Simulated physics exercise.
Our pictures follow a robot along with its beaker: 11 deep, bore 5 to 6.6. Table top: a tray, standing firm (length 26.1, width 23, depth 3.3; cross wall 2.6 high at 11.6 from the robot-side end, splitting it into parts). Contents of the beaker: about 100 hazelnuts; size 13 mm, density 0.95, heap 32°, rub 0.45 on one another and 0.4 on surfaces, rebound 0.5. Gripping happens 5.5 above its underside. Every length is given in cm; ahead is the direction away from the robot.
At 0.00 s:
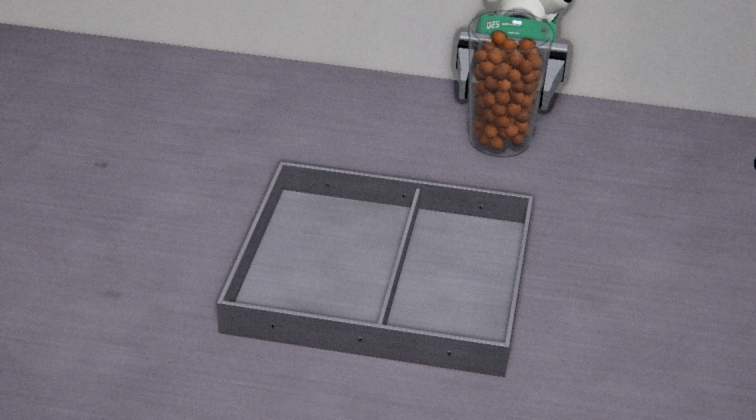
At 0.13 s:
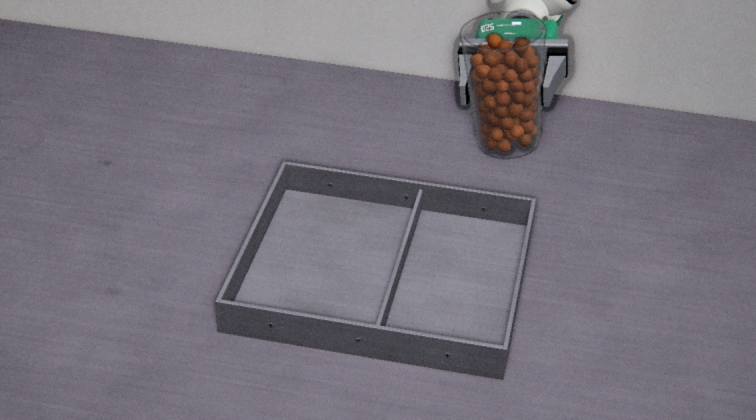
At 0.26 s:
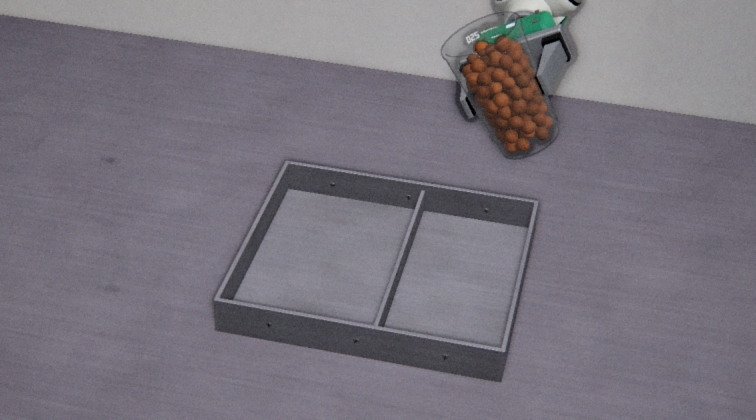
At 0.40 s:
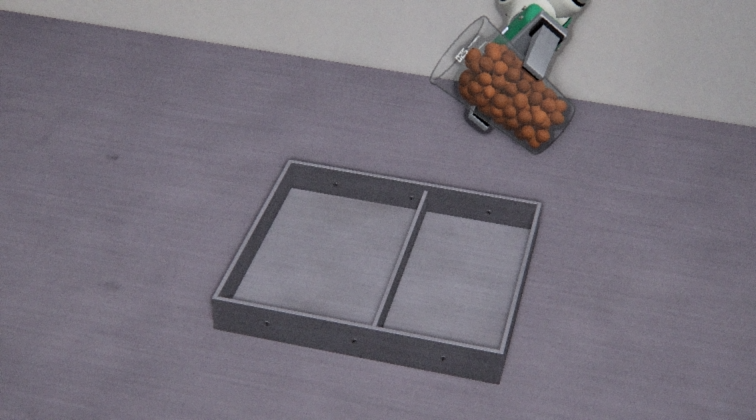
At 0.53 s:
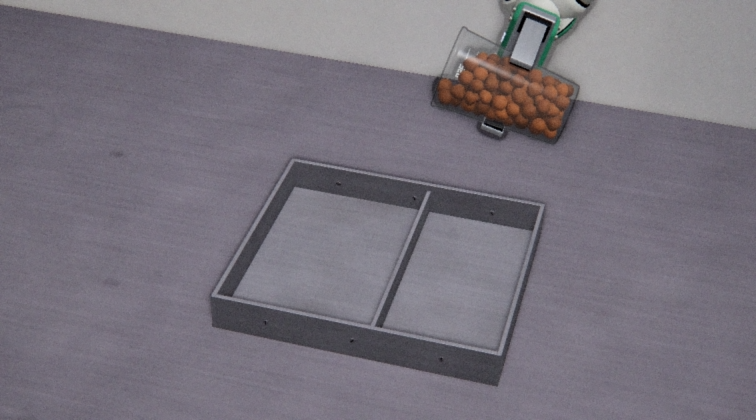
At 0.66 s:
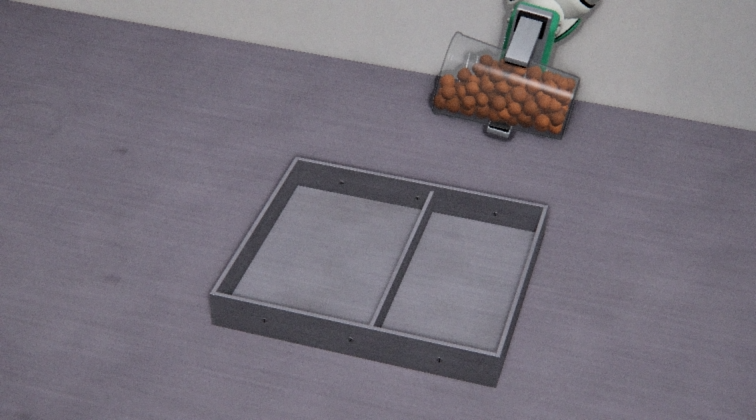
The video shows a robot gripper holding a clear beaker of brown nuts upright behind a two-part gray tray on a table, then steadily tilting it until it lies nearly on its side, its open end toward the left.
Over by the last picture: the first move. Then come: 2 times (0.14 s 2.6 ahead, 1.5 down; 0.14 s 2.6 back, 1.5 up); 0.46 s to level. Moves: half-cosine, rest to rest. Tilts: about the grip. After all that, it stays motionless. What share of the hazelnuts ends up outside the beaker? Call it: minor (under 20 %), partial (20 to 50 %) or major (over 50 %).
My call is partial.
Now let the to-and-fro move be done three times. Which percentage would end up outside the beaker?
Roughly 40 in a hundred.
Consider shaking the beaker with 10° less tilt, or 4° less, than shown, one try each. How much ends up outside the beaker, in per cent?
15 and 25 percent.
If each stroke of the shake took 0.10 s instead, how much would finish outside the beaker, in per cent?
45 %.
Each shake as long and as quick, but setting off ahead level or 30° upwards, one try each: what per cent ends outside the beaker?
Try one gives about 45 in a hundred, try two about 45 in a hundred.
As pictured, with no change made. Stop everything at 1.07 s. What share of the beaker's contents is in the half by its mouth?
About 50 percent.
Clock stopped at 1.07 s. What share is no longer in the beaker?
About 20 in a hundred parts are out by then.
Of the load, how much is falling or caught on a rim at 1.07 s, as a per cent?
Some 1 per cent.
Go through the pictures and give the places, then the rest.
Beaker middle at (505, 88), level; upper third of the load around (508, 65), from x 480 to 535, top at y 40; 103 in the beaker, in the first frame.
Beaker middle at (506, 90), tilted 8° forward; upper third of the load around (507, 65), from x 475 to 530, top at y 40, in the second frame.
Beaker middle at (506, 90), tilted 29° forward; upper third of the load around (502, 66), from x 470 to 545, top at y 45, in the third frame.
Beaker middle at (507, 91), tilted 54° forward; upper third of the load around (499, 70), from x 465 to 560, top at y 50, in the fourth frame.
Beaker middle at (508, 91), tilted 75° forward; upper third of the load around (506, 77), from x 445 to 565, top at y 60, in the fifth frame.
Beaker middle at (509, 91), tilted 83° forward; upper third of the load around (516, 82), from x 440 to 570, top at y 60; 103 in the beaker, in the sixth frame.
After 1.07 s, tilted 83° forward, highest piece 23 above the table; 84 in the beaker, 16 in the far-side part, 2 in the robot-side part, 1 in flight or on a rim.
After 1.48 s, tilted 34° forward, highest piece 26 above the table; 68 in the beaker, 31 in the far-side part, 4 in the robot-side part.
After 1.88 s, level, highest piece 25 above the table; 68 in the beaker, 31 in the far-side part, 4 in the robot-side part.
After 2.93 s, level, highest piece 25 above the table; 68 in the beaker, 31 in the far-side part, 4 in the robot-side part.
At rest, 68 in the beaker, 31 in the far-side part, 4 in the robot-side part. That is 34 % outside the beaker.
